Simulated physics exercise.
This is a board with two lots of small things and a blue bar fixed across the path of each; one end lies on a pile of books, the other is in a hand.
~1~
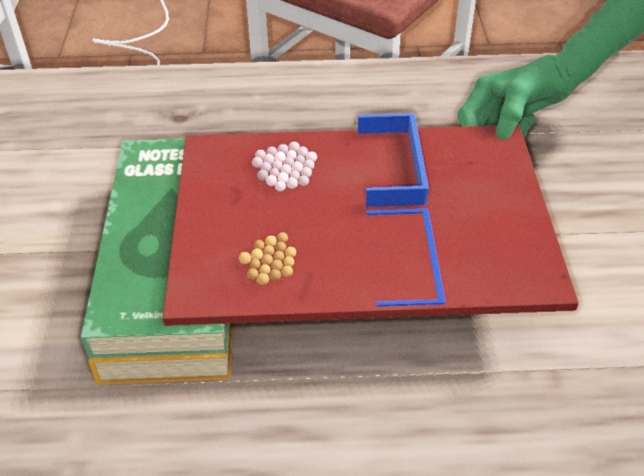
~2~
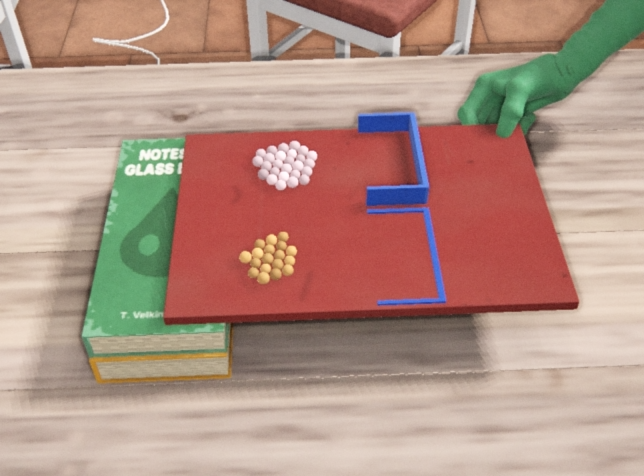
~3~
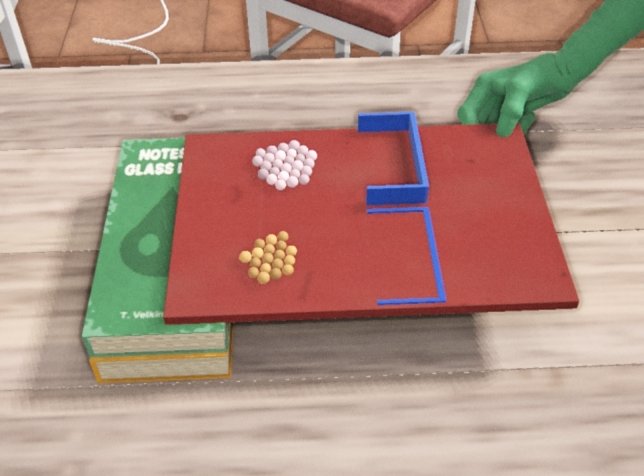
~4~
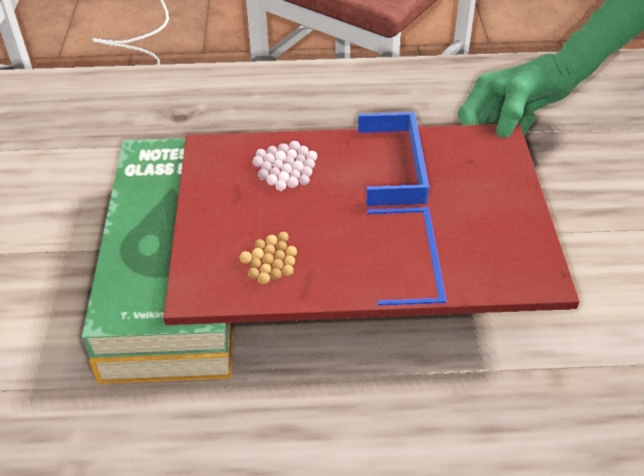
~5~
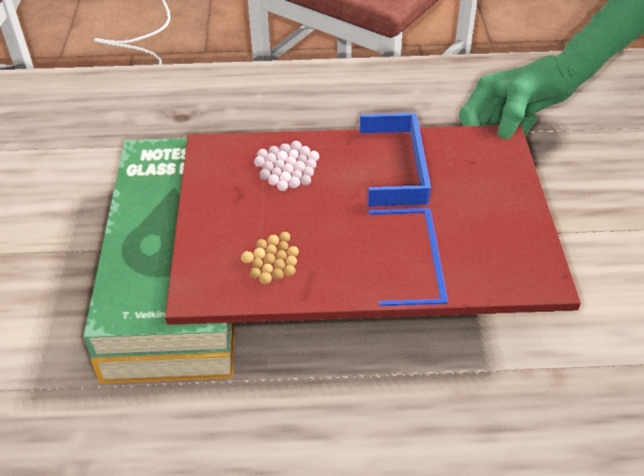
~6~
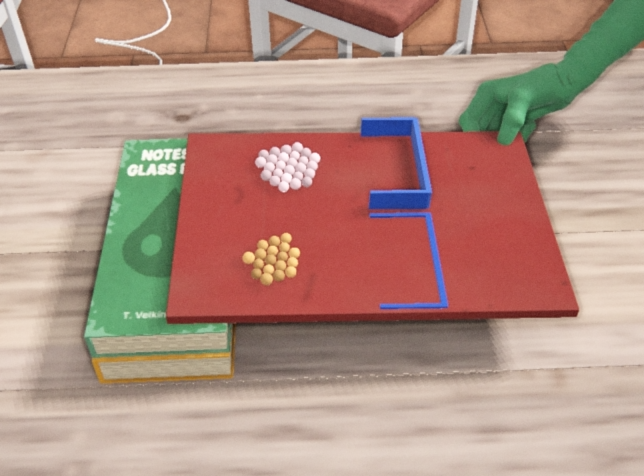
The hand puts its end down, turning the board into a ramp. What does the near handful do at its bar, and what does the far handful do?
So, the near handful crosses its bar, and the far handful? It gets no further than its bar.
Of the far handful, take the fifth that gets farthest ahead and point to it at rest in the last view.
My estimate is somewhere around (409, 190).
Then, 0.26 s past the last view, board sloping at 9°; near handful where it was; far handful where it was.
Then, 0.53 s past the last view, board resting at 13°; near handful on its way down; far handful on its way down.
Then, 0.85 s past the last view, board resting at 13°; near handful about two thirds past its bar; far handful has reached its bar.
Finally, board resting at 13°; near handful about two thirds past its bar; far handful gathered behind its bar.
